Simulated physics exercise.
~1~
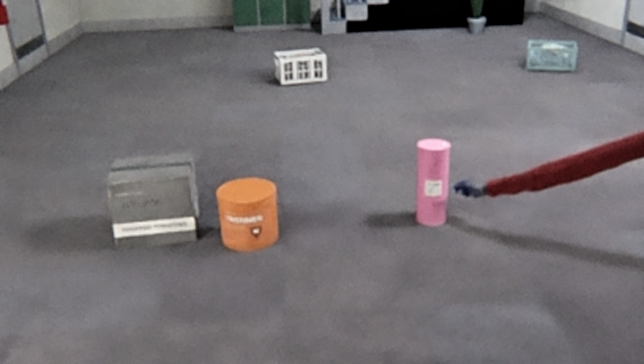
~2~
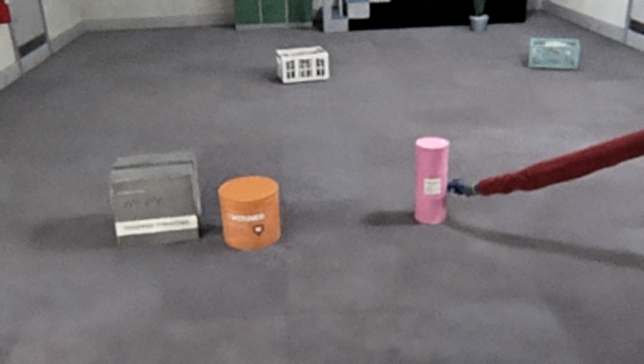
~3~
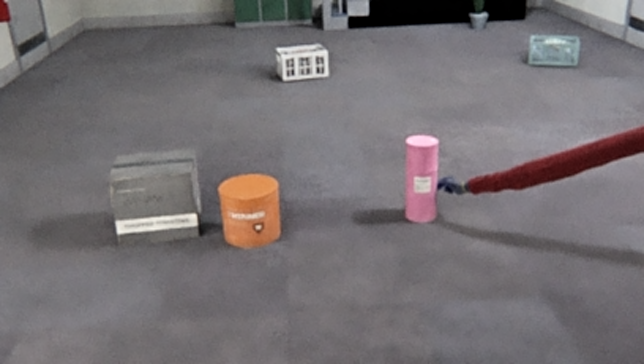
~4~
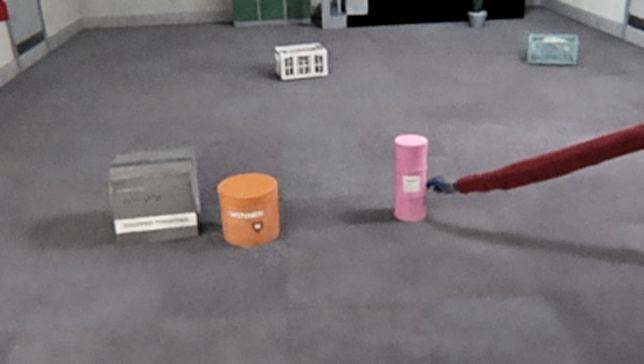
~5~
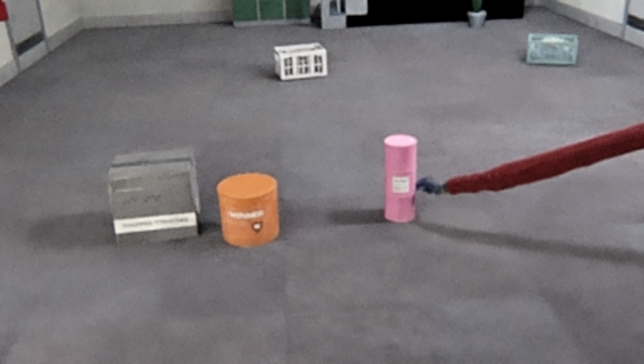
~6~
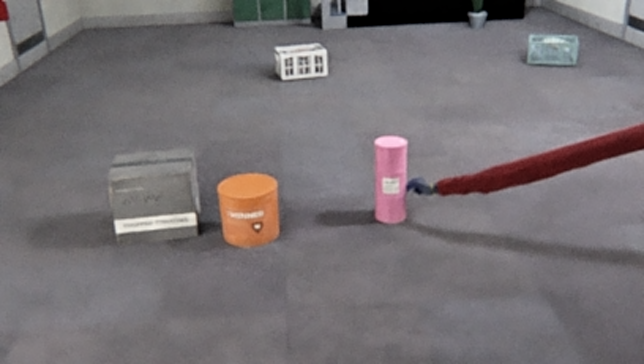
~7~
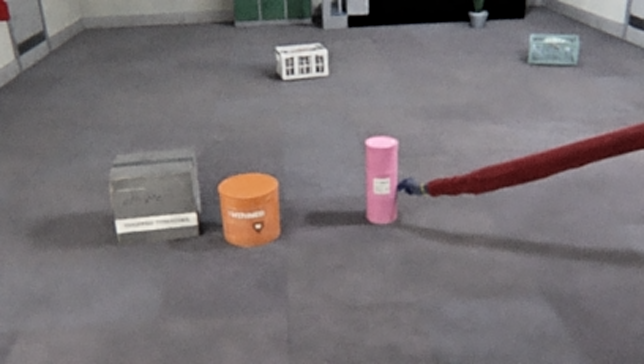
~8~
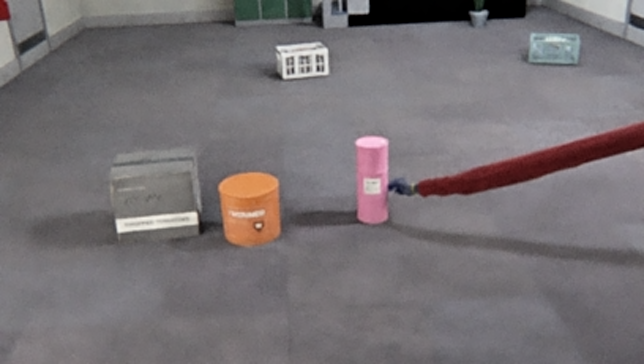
On a grey carpeted floor in a large room, a thin dark red arm reached in from the right and gently pushed a pink canister left towards an orange pail and a grey box, and it slid along upright, stopping short of them.
